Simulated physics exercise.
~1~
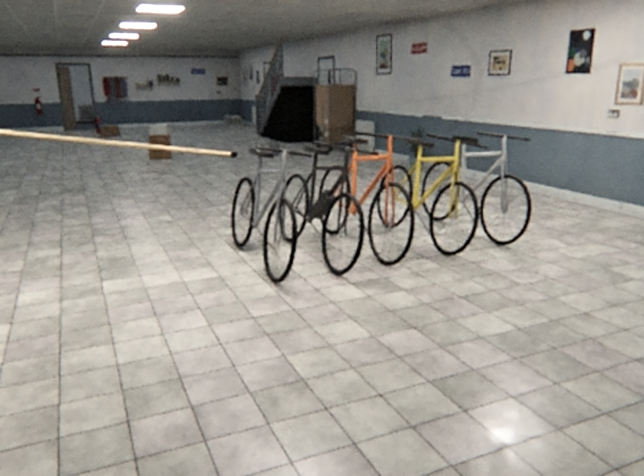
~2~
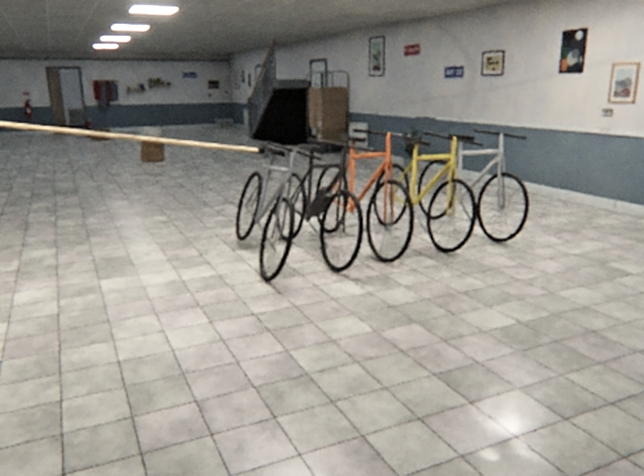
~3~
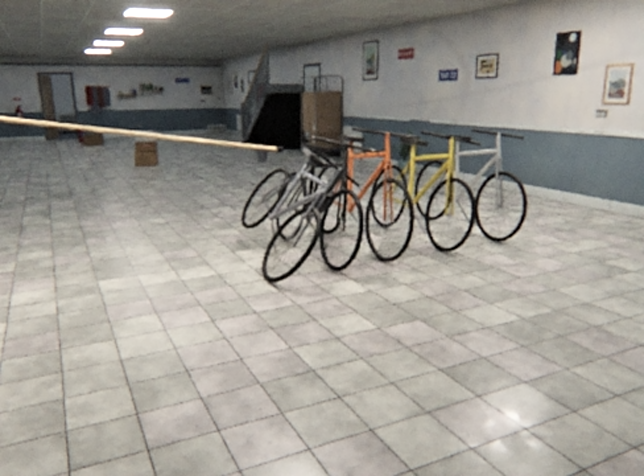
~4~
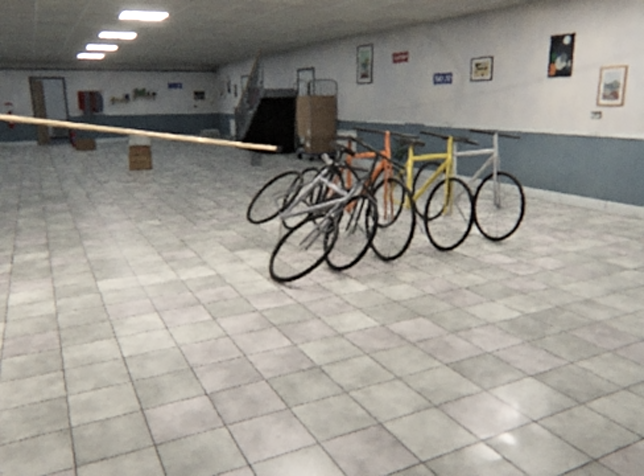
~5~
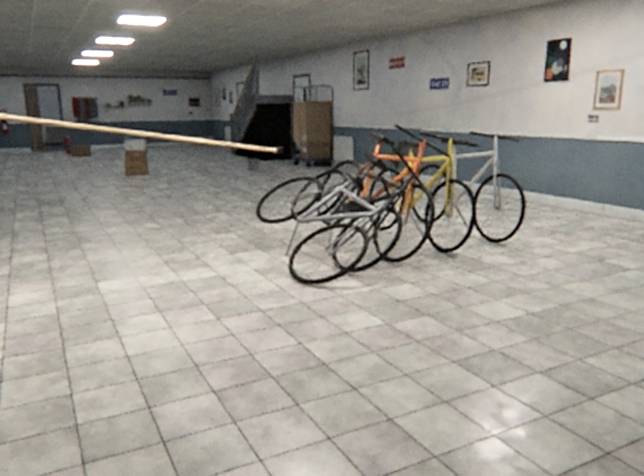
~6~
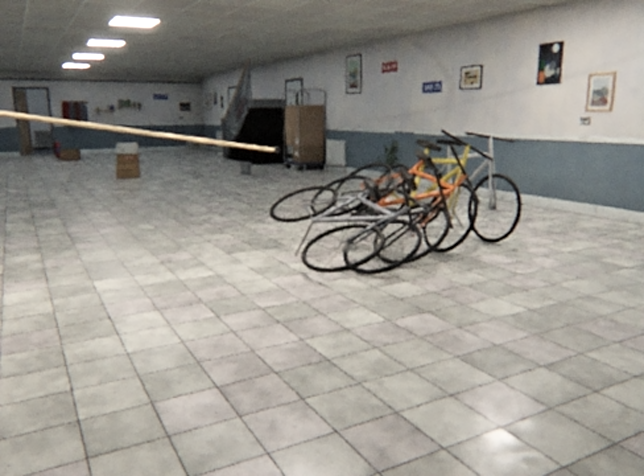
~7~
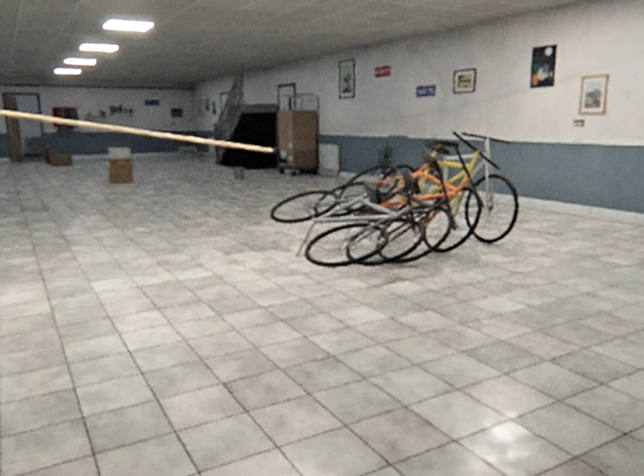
Five bicycles stand side by side on the pale tiled floor of a large basement-like room with blue-and-white walls, seen from slightly above as the view drifts gently sideways. From left come a grey one, a dark one, an orange one, a yellow one and another grey one, while a long pale pole reaches in from the left. The pole moves right and the nearest grey bicycle tips rightward into the dark one. That leans over in turn, then the orange bicycle tilts heavily and the yellow one leans less. They settle in an overlapping heap against the last grey bicycle, which stays standing.
